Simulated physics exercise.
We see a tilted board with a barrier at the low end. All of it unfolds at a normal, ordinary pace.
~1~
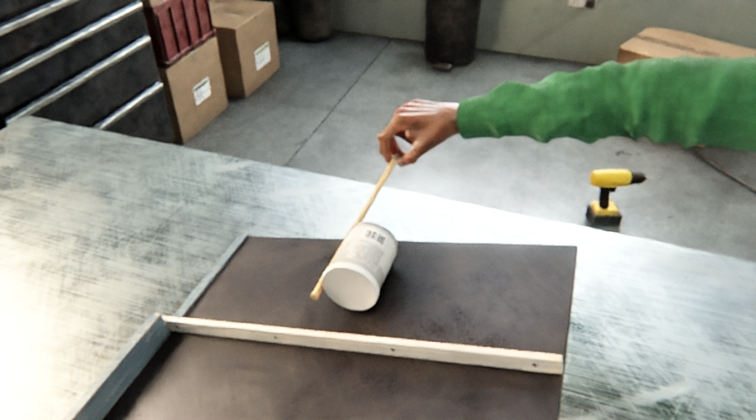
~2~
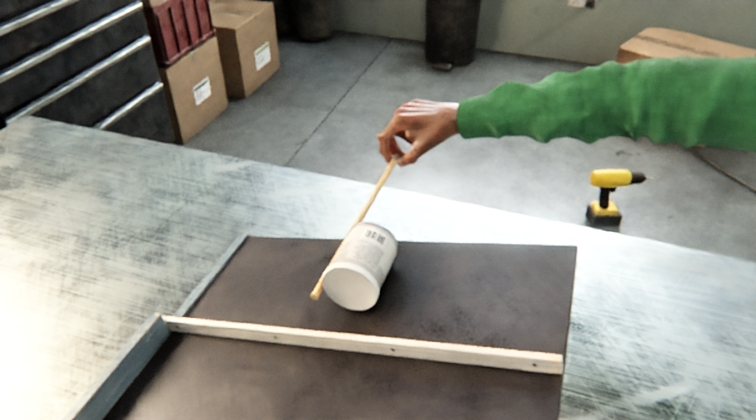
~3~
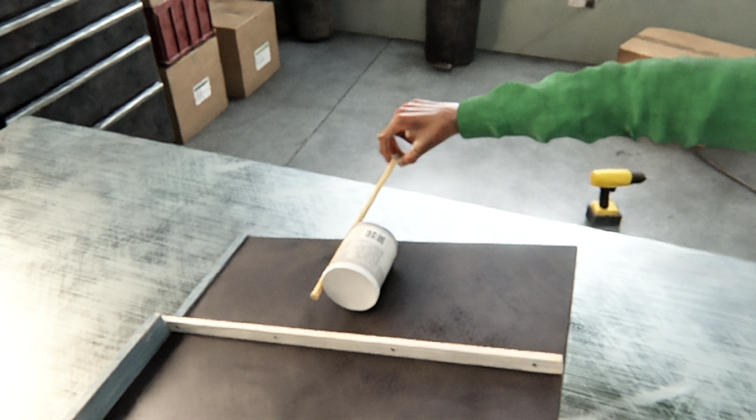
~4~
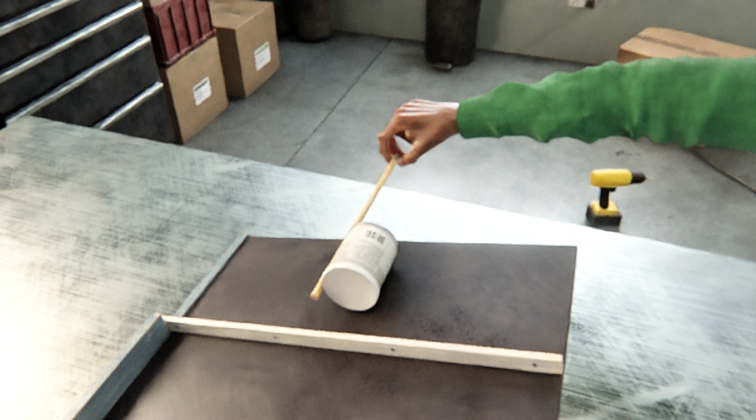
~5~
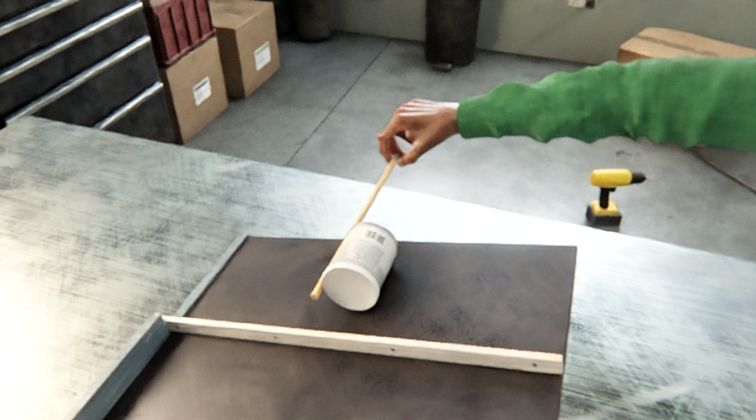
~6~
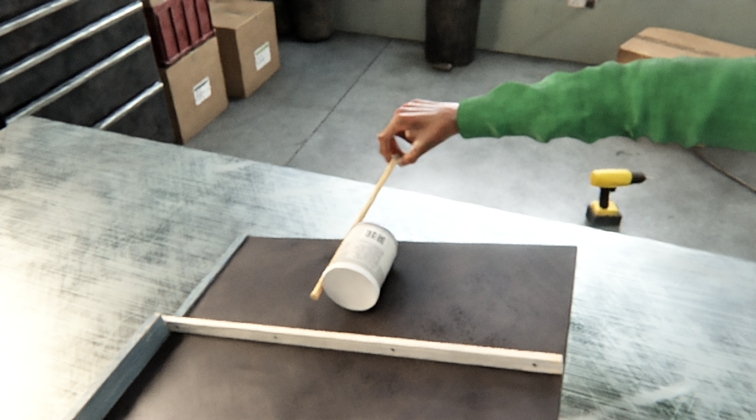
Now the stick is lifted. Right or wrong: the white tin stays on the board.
Wrong.
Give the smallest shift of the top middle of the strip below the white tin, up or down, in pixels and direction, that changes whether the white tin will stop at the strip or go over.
Roughly 8 pixels upward.
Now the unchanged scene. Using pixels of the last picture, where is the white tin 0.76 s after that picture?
I'd expect it close to (141, 250) in the last view.
Then, 0.76 s on from there, white tin off the board near (141, 250).
In the end, the white tin runs past the strip.
